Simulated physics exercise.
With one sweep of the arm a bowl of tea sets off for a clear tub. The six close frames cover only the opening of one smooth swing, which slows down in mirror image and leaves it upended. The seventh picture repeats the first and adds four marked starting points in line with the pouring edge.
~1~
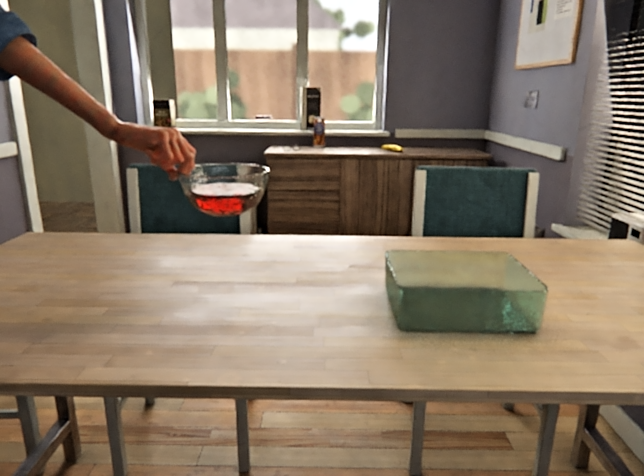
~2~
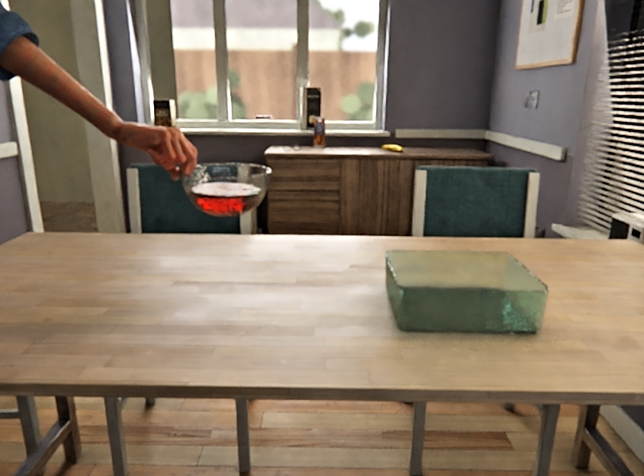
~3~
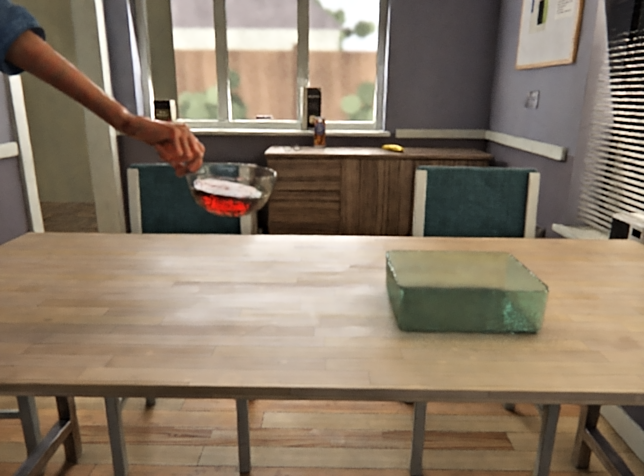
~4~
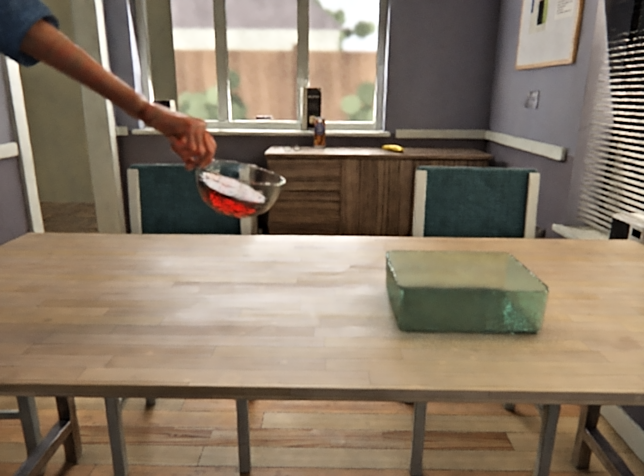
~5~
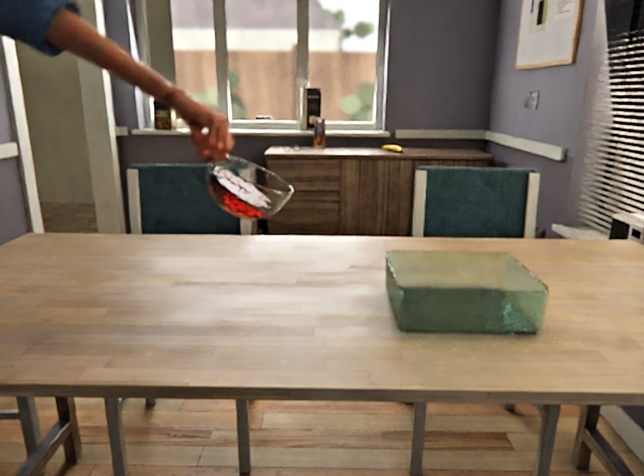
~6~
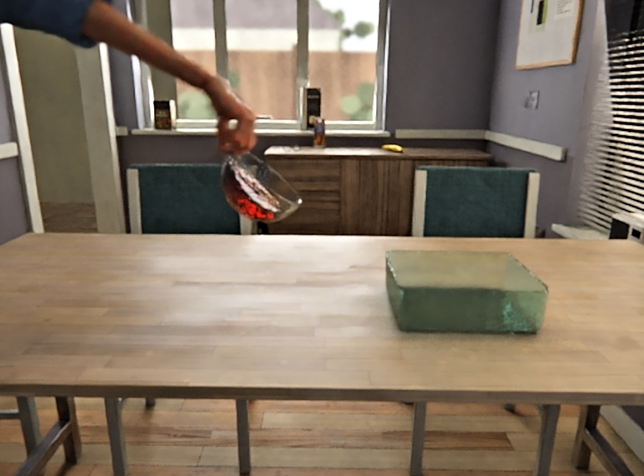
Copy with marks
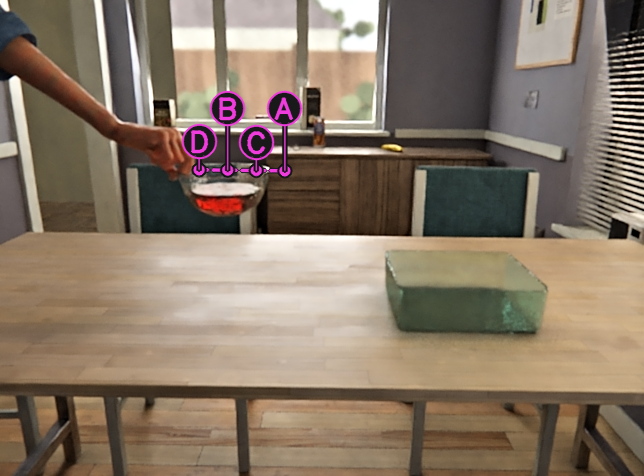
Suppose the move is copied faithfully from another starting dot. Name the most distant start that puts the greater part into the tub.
That is spot A.
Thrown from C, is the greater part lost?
Yes.
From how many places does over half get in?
One of them.
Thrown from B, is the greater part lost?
Yes, that goes wrong.
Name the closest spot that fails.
It is C.
In magenta, A at (284, 170); B at (227, 170); C at (256, 170); D at (199, 169).
Choosing A, about 72 % lands in the tub, 13 % falls short and 16 % goes beside or beyond.
Choosing B, about 0 % lands in the tub, 95 % falls short and 5 % goes beside or beyond.
Choosing C, about 6 % lands in the tub, 91 % falls short and 3 % goes beside or beyond.
Choosing D, about 0 % lands in the tub, 100 % falls short.
